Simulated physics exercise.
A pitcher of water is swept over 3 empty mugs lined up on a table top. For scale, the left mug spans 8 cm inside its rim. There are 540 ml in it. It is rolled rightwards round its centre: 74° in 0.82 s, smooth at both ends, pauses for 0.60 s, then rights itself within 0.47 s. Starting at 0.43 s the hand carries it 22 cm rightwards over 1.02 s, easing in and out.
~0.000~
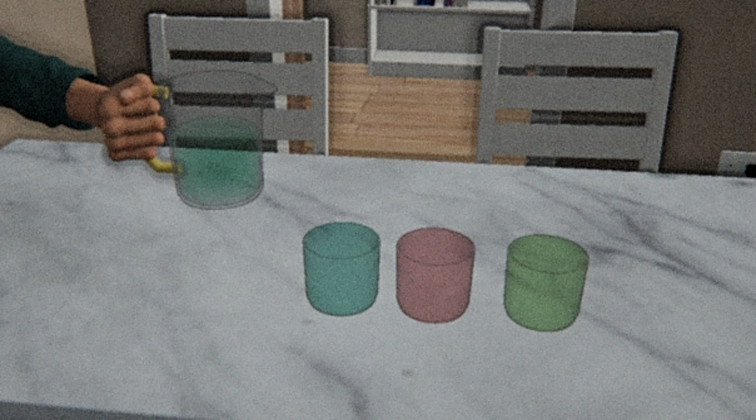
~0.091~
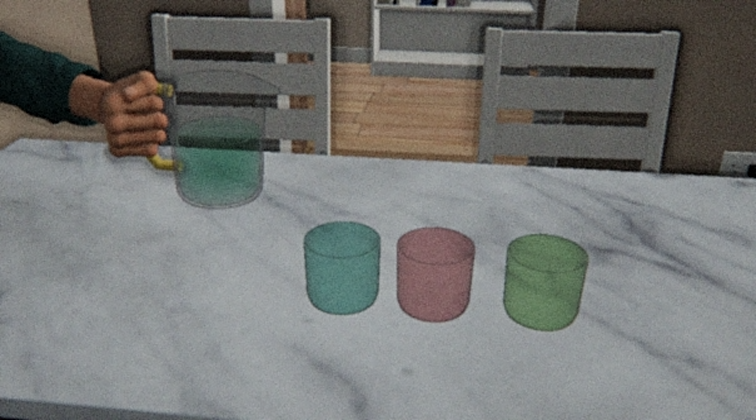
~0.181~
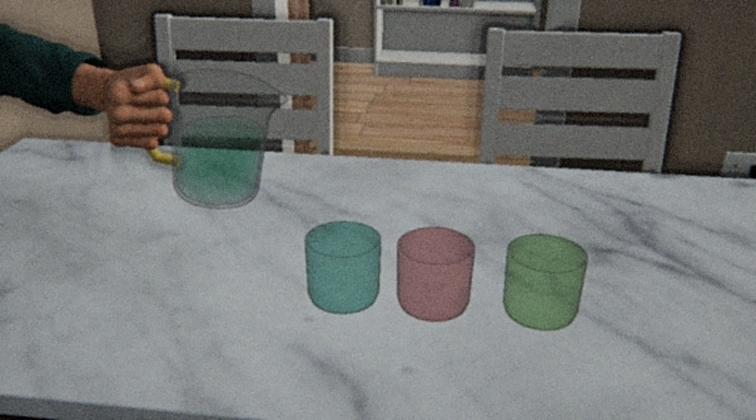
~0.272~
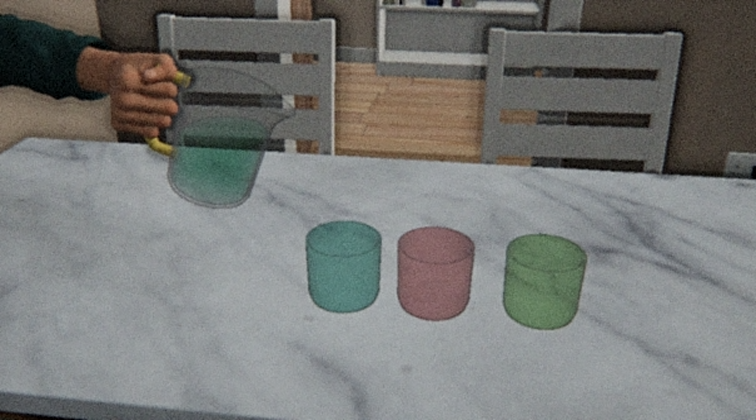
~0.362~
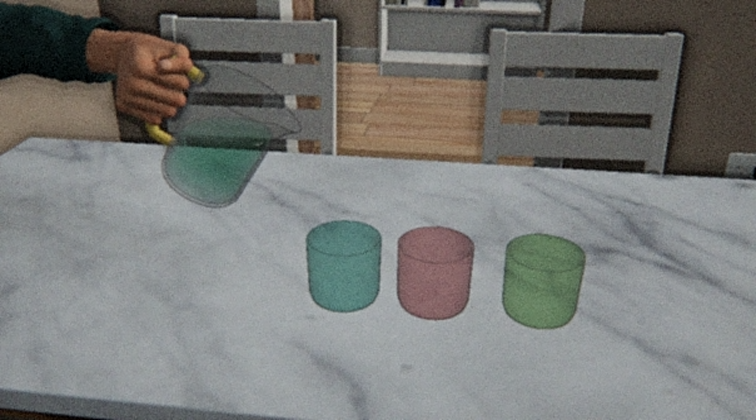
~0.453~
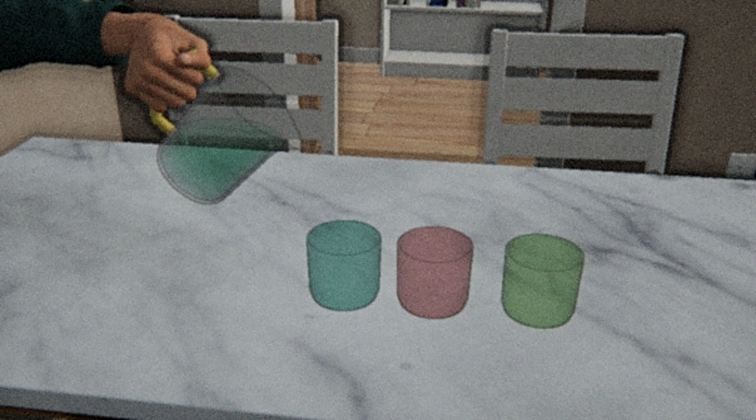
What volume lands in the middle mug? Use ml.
The middle mug gets about 140 ml.
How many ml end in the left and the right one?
About 40 ml left, 90 ml right.
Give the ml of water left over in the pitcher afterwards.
Some 130 ml.
After 0.84 s the tilt is 74° and from the left they hold 35 ml, 0 ml, 0 ml, the pitcher 420 ml, and 0 ml is on the table top.
After 1.13 s the tilt is 74° and from the left they hold 35 ml, 140 ml, 0 ml, the pitcher 250 ml, and 30 ml is on the table top.
After 1.42 s the tilt is 74° and from the left they hold 35 ml, 140 ml, 45 ml, the pitcher 155 ml, and 135 ml is on the table top.
After 1.75 s the tilt is 15° and from the left they hold 35 ml, 140 ml, 95 ml, the pitcher 130 ml, and 140 ml is on the table top.
In the end from the left they hold 35 ml, 140 ml, 95 ml, the pitcher 130 ml, and 140 ml is on the table top.
